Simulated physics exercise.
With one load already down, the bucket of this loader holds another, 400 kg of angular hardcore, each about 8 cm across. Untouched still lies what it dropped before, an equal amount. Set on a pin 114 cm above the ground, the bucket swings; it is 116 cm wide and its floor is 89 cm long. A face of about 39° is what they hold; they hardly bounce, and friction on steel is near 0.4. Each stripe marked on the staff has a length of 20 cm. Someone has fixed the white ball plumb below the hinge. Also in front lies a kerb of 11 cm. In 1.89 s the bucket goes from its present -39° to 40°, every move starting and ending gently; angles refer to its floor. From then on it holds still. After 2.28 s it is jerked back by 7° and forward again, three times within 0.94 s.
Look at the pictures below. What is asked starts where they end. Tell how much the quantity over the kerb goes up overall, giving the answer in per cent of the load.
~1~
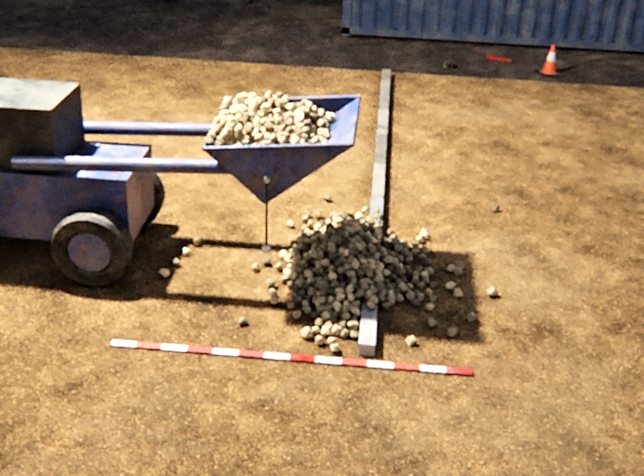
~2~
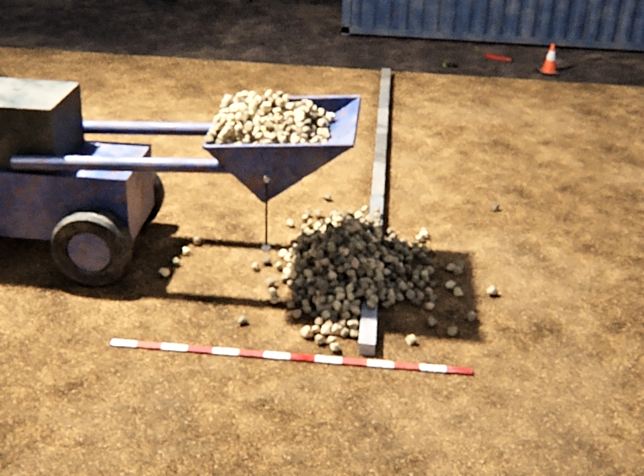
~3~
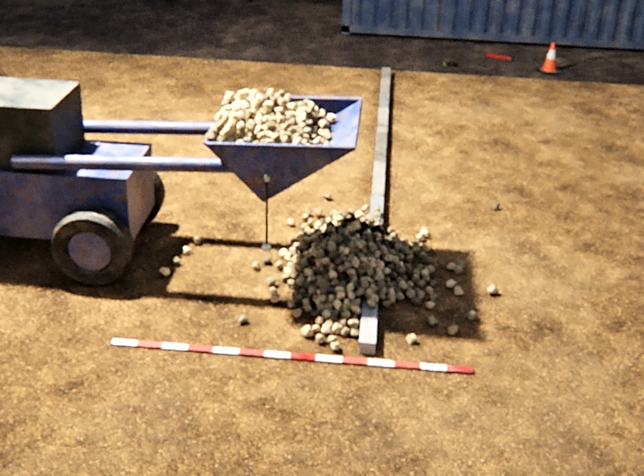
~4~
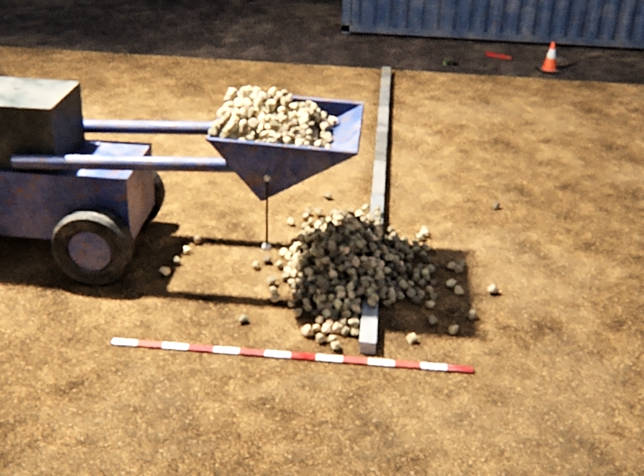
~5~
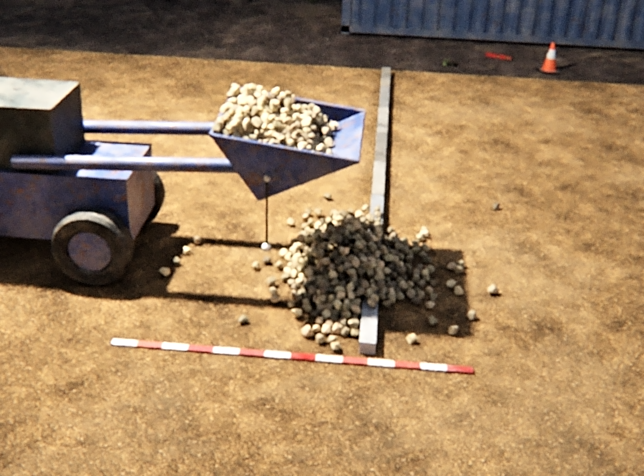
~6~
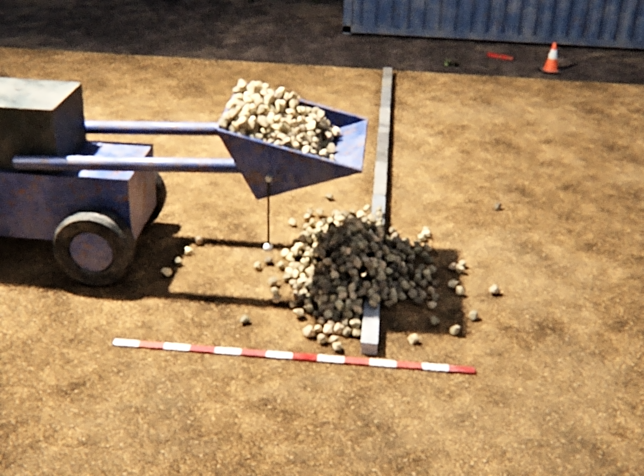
It goes up by roughly 51 per cent.
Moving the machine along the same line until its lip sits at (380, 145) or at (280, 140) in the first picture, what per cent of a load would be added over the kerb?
Some 85 percent, and then 0 percent.
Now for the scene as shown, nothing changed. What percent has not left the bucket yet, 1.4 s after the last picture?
Roughly 35 per cent of its load.
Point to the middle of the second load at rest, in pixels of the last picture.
Roughly pixel (382, 255) in the last view.
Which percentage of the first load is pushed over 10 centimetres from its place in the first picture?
I'd put it at about 5 per cent.
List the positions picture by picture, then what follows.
The bucket is at -39°, its lip at (353, 145); the top of the load is at (273, 104). The earlier load is highest near (345, 240), 32 cm above ground level, 87 % on this side of the kerb, 14 % over the kerb, in the first picture.
The bucket is at -38°, its lip at (354, 145); the top of the load is at (272, 103), in the second picture.
The bucket is at -36°, its lip at (355, 148); the top of the load is at (260, 101), in the third picture.
Lip at (357, 154), floor tilted -31°, highest stones at (253, 101), in the fourth picture.
Lip at (359, 162), floor tilted -26°, highest stones at (250, 96), in the fifth picture.
The bucket is at -20°, its lip at (362, 171); the top of the load is at (249, 91), in the sixth picture.
Then, 0.8 s after the last picture the floor is at 28°; in per cent of one load, 99 in the bucket, 88 on this side of the kerb, 14 over the kerb; the foremost stones are at (470, 271).
Then, 1.4 s after the last picture the floor is at 40°; in per cent of one load, 33 in the bucket, 141 on this side of the kerb, 27 over the kerb; the foremost stones are at (470, 271).
Then, 3.1 s after the last picture the floor is at 40°; in per cent of one load, 0 in the bucket, 135 on this side of the kerb, 65 over the kerb; the foremost stones are at (490, 266).
Then, 5.8 s after the last picture the floor is at 40°; in per cent of one load, 0 in the bucket, 135 on this side of the kerb, 65 over the kerb; the foremost stones are at (490, 266). Net gain over the kerb, 51.
